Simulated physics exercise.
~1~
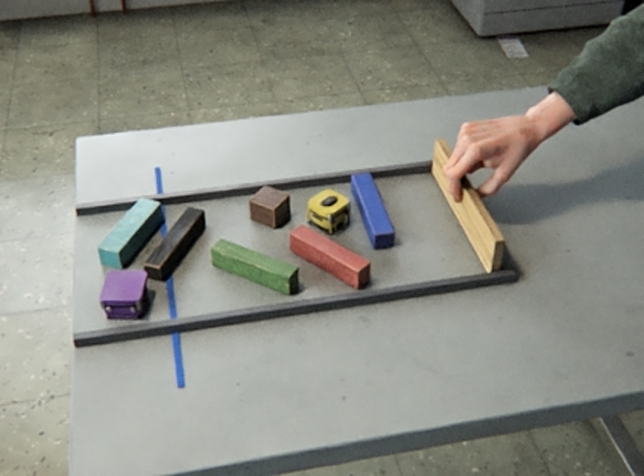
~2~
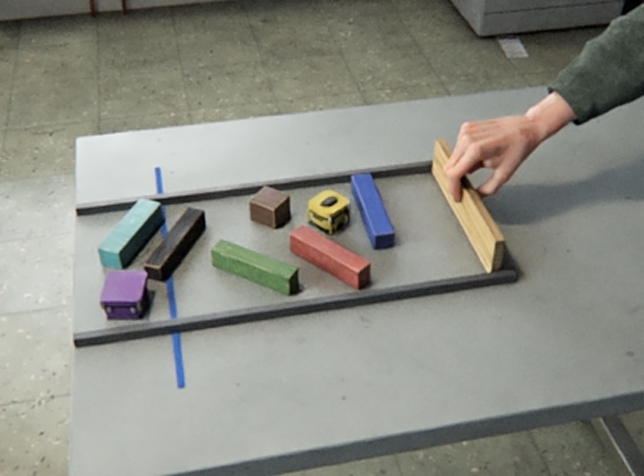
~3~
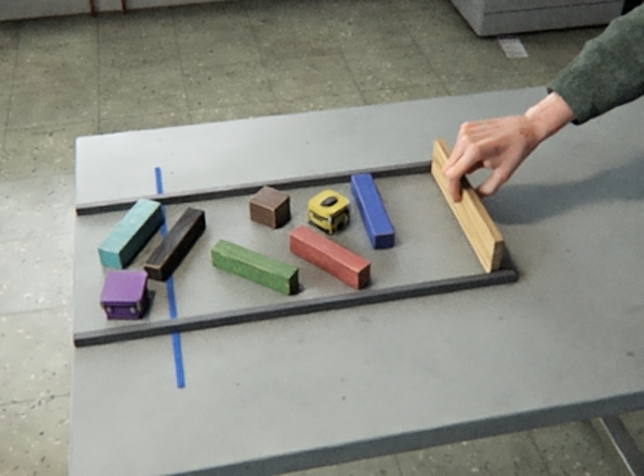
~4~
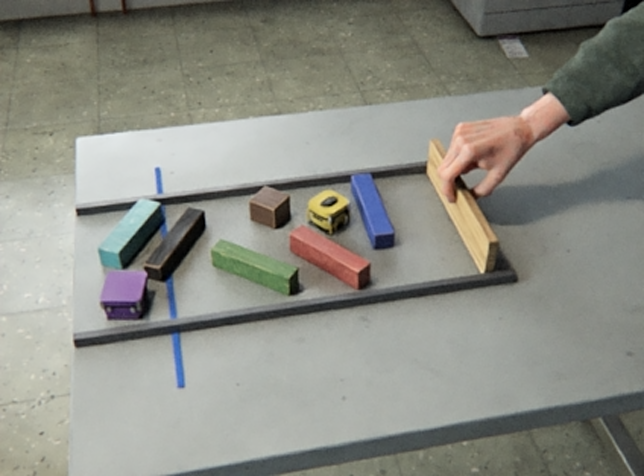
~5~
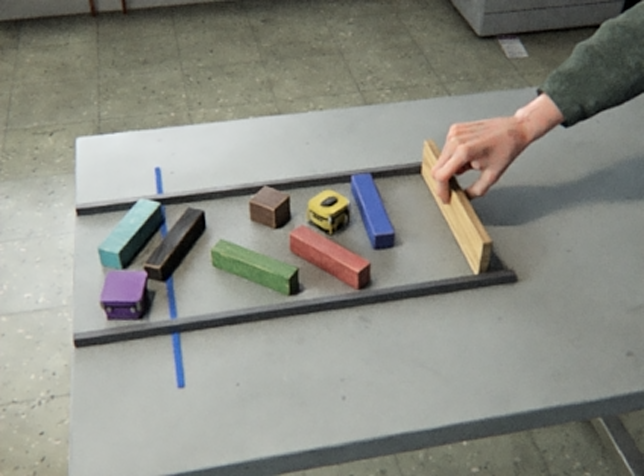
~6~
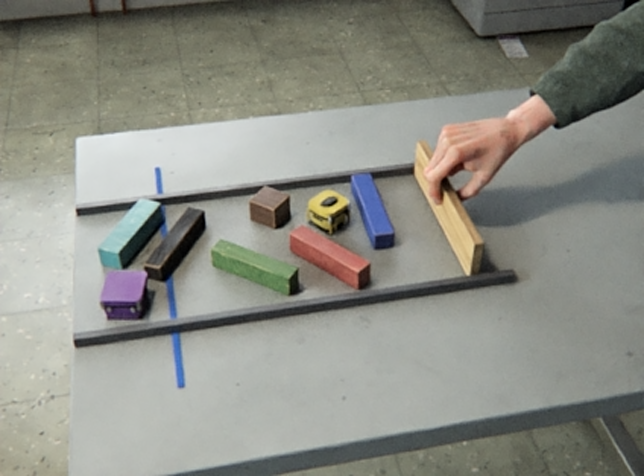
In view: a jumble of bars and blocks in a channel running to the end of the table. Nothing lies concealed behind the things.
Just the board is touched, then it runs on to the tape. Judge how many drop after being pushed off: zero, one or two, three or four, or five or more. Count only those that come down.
Number dropping: Zero.
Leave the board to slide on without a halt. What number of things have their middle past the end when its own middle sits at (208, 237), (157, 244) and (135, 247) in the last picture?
Going through the three positions, you'd get 0, 1 and 3.
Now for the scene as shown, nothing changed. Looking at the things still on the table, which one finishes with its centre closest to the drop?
The one in question is the turquoise bar.
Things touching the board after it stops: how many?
2.
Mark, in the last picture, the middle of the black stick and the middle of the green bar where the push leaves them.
First (91, 254), then (124, 291).
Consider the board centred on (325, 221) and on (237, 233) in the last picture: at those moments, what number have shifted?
First 4, then 6.
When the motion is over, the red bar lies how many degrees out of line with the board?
It measures close to 25 degrees.
Soon after, none off yet; purple case at rest near (126, 295); turquoise bar at rest near (132, 233); black stick at rest near (176, 243).
At rest, the number that fall off is zero.
